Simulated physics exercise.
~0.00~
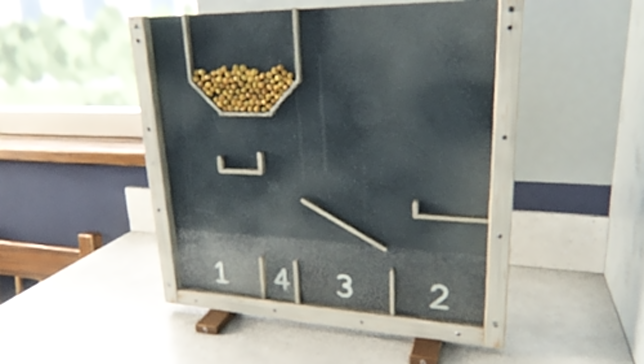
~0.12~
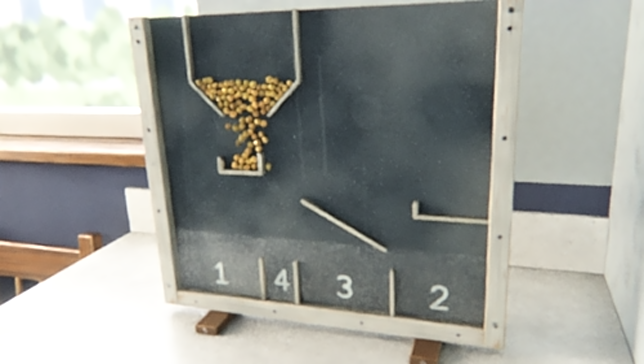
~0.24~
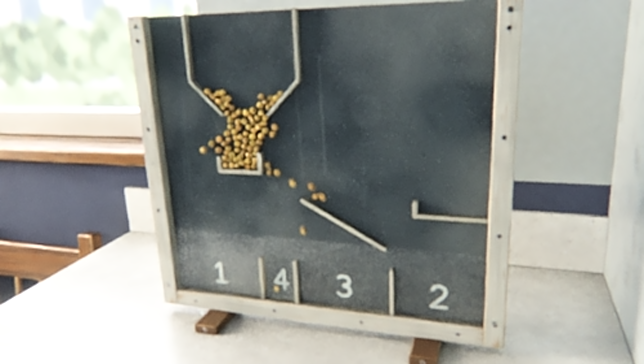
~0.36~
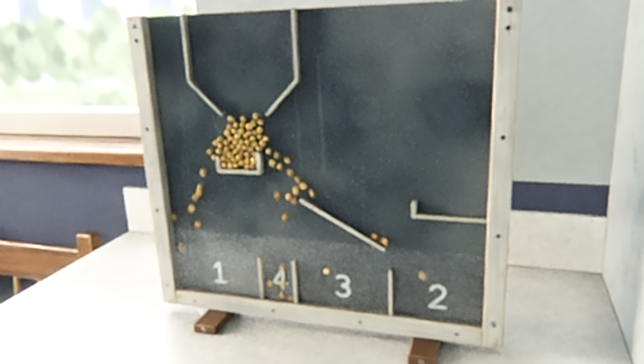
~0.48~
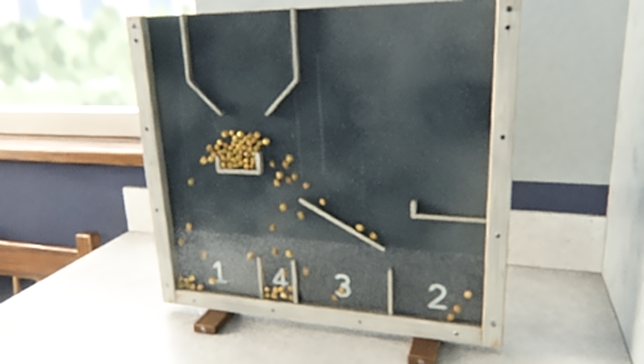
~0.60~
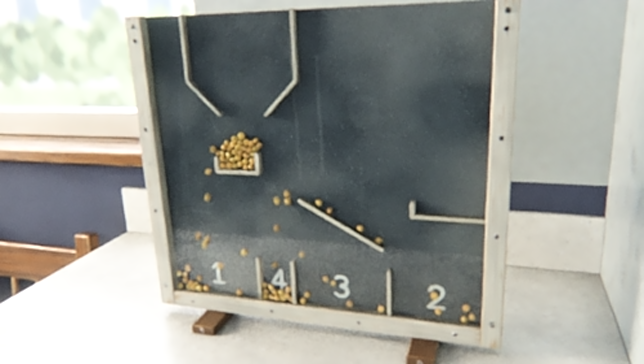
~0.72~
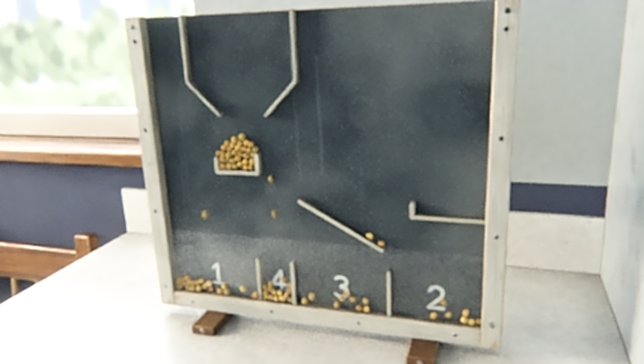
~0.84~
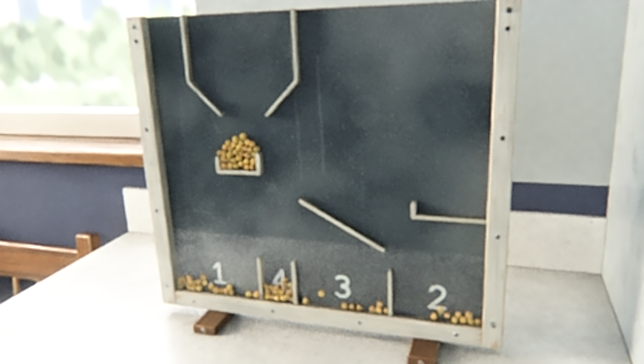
On a white tabletop, golden beads pouring from a hopper over ledges in an upright case, some staying heaped on a small tray, others resting below.
